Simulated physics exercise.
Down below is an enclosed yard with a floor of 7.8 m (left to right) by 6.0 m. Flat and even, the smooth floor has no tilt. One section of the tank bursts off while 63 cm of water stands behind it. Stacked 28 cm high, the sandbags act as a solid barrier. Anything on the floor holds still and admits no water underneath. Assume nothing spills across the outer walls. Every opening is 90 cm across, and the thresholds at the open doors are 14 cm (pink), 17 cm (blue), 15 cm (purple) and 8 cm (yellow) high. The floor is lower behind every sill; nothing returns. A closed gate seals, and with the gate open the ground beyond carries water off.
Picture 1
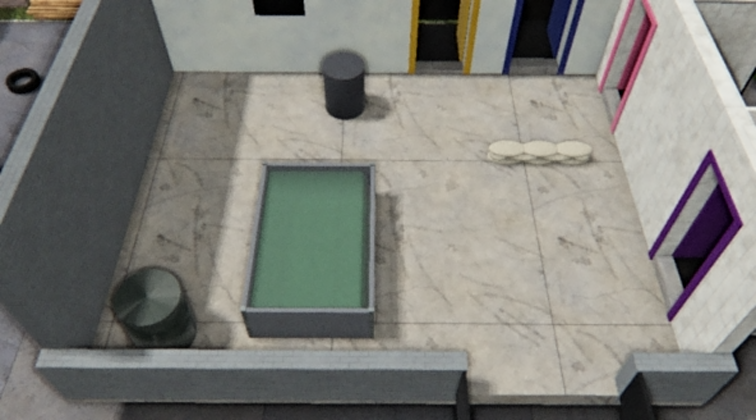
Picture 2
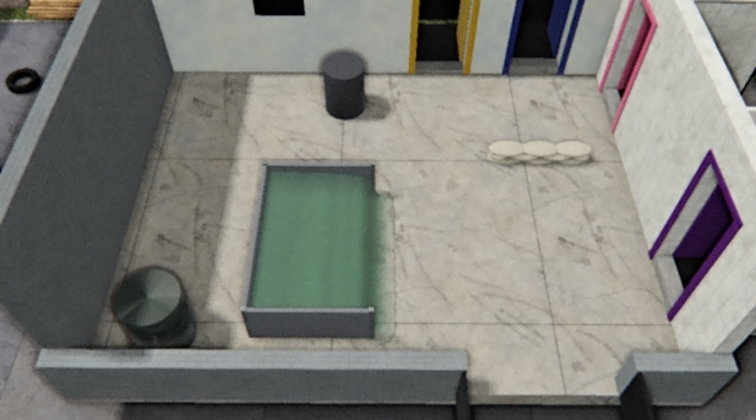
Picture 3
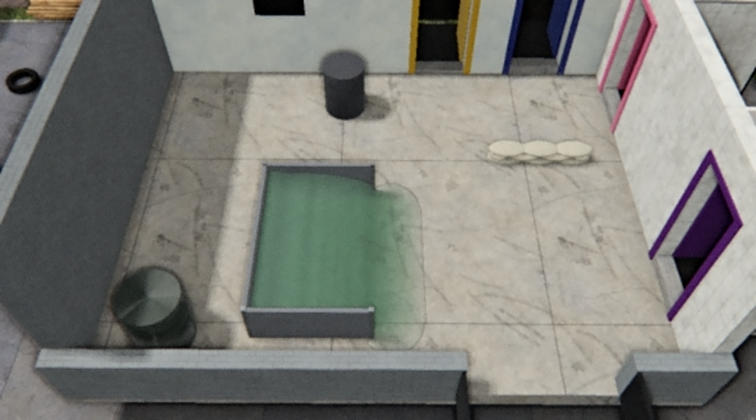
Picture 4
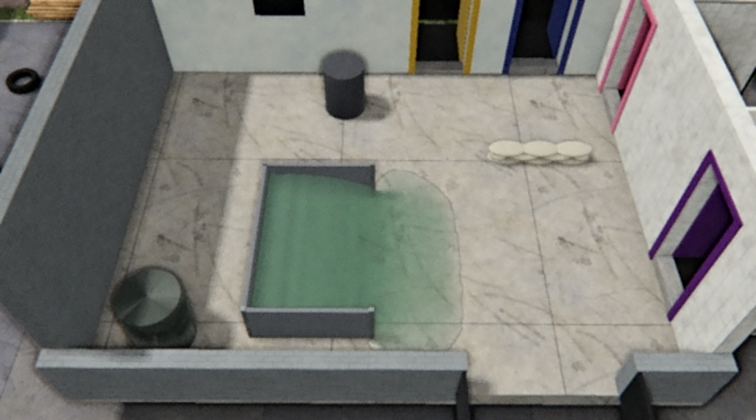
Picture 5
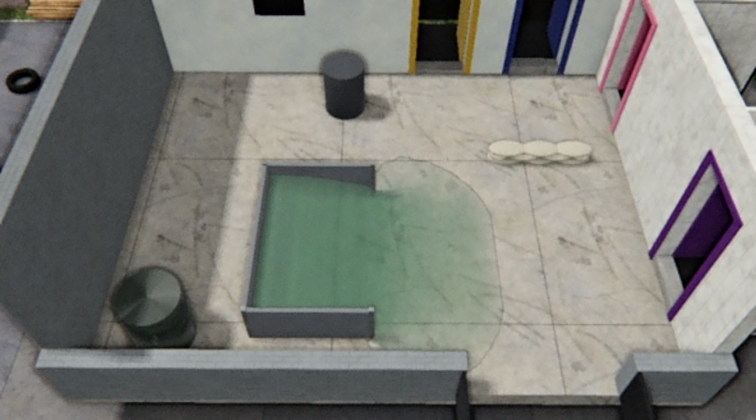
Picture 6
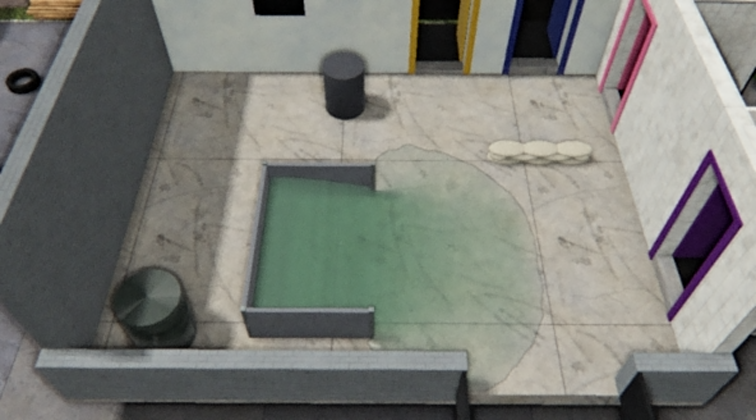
A rectangular tank of green water sat still in a walled yard until its right side gave way, and the water poured out, spreading rightward across the pale floor in a widening, rounded sheet.
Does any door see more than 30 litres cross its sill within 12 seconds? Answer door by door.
Taking each door, the pink door does not; the blue door does not; the purple door does; the yellow door does not.
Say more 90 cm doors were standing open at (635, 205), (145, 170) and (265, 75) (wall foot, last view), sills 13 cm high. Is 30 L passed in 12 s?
Check each in turn: The first succeeds, the second fails, the third fails.
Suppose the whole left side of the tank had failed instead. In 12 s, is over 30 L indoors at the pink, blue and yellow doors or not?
Then: Pink not over, blue under, yellow below.
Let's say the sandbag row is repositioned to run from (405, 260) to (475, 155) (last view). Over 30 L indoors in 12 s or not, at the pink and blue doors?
Then: Pink not over, blue under.
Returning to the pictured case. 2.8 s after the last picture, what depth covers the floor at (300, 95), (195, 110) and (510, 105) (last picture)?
0, 0, 2 cm.
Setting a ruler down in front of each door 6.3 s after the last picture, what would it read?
Pink 5 cm, blue 6 cm, purple 7 cm, yellow 4 cm.
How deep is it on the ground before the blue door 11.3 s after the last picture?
About 3.0 cm.
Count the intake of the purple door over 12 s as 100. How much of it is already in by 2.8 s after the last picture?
Share: ~ 90 %.
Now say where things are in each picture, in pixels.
The tank at (314, 234) is whole and still, 63 cm deep, in the first picture.
The front is at (374, 341), 1.3 m from the gap at (370, 252); 0.5 m2 of floor is under water; 63 cm left at the back of the tank, in the second picture.
Water pours out at (370, 253) and has run 1.5 m, to (392, 350); typically 11 cm deep outside, 62 cm at the tank's back, in the third picture.
The front is at a hidden place, 1.7 m from the gap at (370, 254); 3.3 m2 of floor is under water; 56 cm left at the back of the tank, in the fourth picture.
Water pours out at (370, 254) and has run 2.1 m, to a hidden place; typically 8 cm deep outside, 54 cm at the tank's back, in the fifth picture.
The front is at (535, 315), 2.4 m from the gap at (370, 255); 7.5 m2 of floor is under water; 50 cm left at the back of the tank, in the sixth picture.
Then, 0.7 s after the last picture water covers 40 % of the floor and is deepest (28 cm) near (646, 251); pink door not reached, blue door not reached, purple door 23 cm at the sill, 1 L in, yellow door not reached.
Then, 1.5 s after the last picture water covers 45 % of the floor and is deepest (34 cm) near (684, 377); pink door not reached, blue door not reached, purple door 30 cm at the sill, 57 L in, yellow door not reached.
Then, 2.8 s after the last picture water covers 50 % of the floor and is deepest (22 cm) near (586, 250); pink door 6 cm at the sill, 0 L in, blue door 17 cm at the sill, 1 L in, purple door 21 cm at the sill, 115 L in, yellow door 2 cm at the sill, 0 L in.
Then, 6.3 s after the last picture water covers 65 % of the floor and is deepest (12 cm) near (369, 106); pink door 5 cm at the sill, 0 L in, blue door 6 cm at the sill, 1 L in, purple door 7 cm at the sill, 124 L in, yellow door 4 cm at the sill, 0 L in.
Then, 11.3 s after the last picture water covers 90 % of the floor and is deepest (6 cm) near (391, 249); pink door 3 cm at the sill, 0 L in, blue door 3 cm at the sill, 1 L in, purple door 3 cm at the sill, 124 L in, yellow door 4 cm at the sill, 0 L in.
